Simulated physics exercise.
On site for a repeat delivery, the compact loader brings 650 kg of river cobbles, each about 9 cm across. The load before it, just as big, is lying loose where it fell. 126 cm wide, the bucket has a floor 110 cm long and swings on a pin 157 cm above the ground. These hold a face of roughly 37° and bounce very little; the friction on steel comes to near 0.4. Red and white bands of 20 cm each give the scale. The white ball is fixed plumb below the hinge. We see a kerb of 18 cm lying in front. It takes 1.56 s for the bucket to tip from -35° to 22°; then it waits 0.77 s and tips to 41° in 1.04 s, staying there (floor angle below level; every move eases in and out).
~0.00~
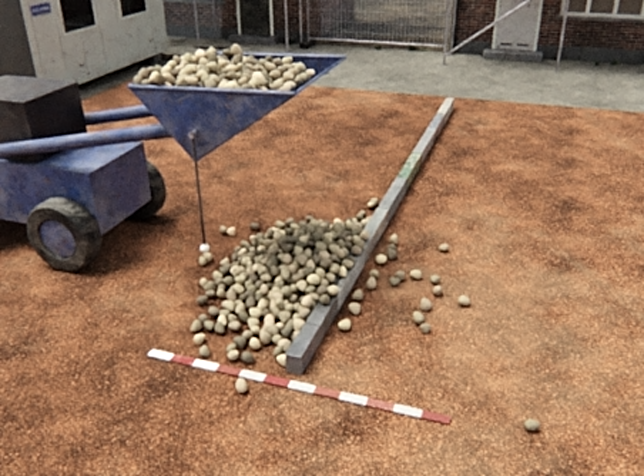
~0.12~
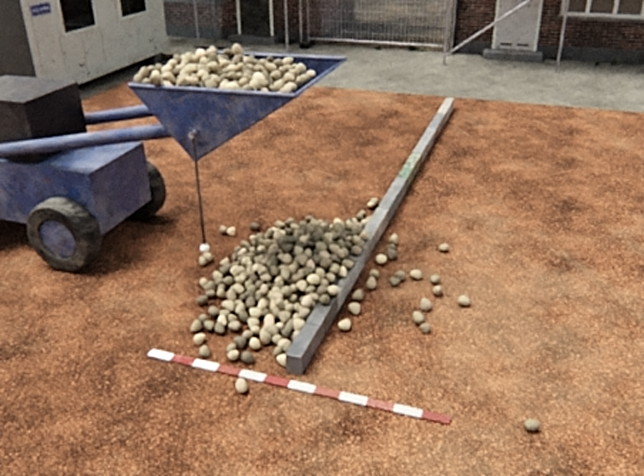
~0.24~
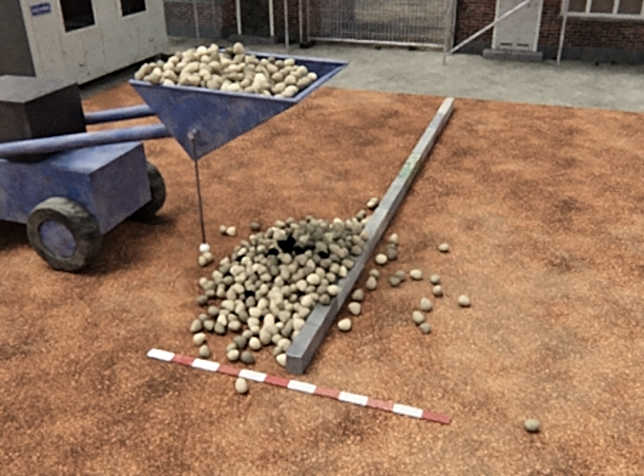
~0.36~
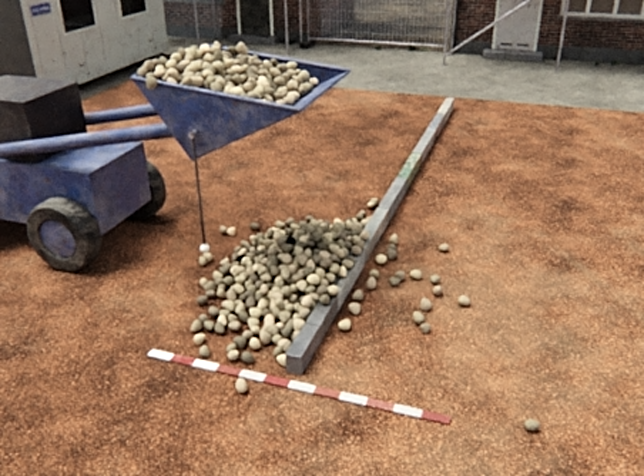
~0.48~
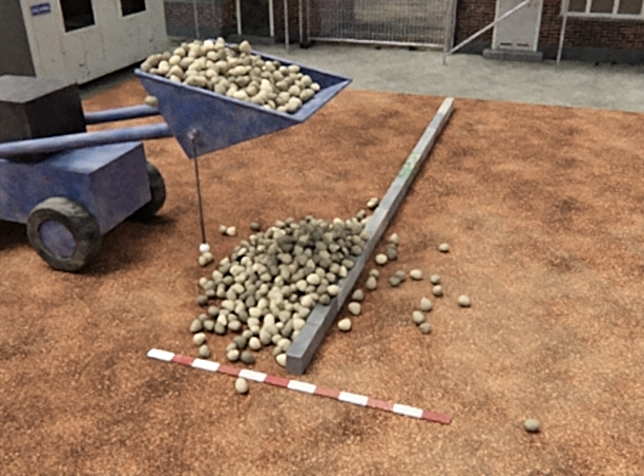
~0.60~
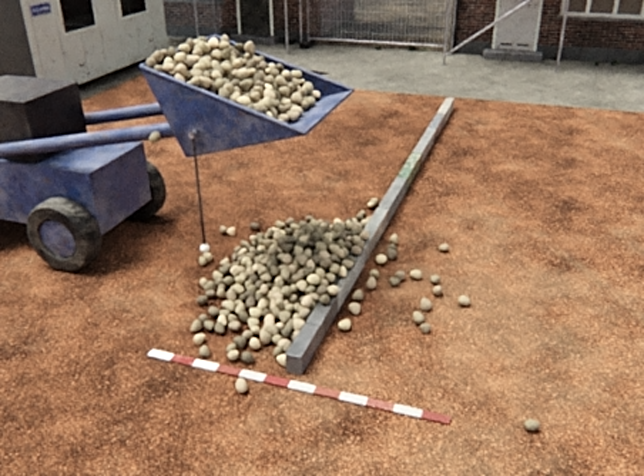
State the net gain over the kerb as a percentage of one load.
82 %.
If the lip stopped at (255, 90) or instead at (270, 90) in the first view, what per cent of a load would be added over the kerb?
45 %, then 65 %.
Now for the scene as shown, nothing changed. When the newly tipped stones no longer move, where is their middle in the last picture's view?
They end up centred around (384, 278).
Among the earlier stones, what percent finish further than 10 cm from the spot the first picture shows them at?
Roughly 5 % of them.
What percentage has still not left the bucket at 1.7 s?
85 %.
After 1.2 s the floor is at 13°; in per cent of one load, 100 in the bucket, 97 on this side of the kerb, 4 over the kerb; the foremost stones are at (445, 307).
After 1.7 s the floor is at 22°; in per cent of one load, 85 in the bucket, 111 on this side of the kerb, 4 over the kerb; the foremost stones are at (445, 307).
After 3.8 s the floor is at 41°; in per cent of one load, 0 in the bucket, 115 on this side of the kerb, 85 over the kerb; the foremost stones are at (518, 321).
After 6.6 s the floor is at 41°; in per cent of one load, 0 in the bucket, 114 on this side of the kerb, 86 over the kerb; the foremost stones are at (523, 321). Net gain over the kerb, 82.
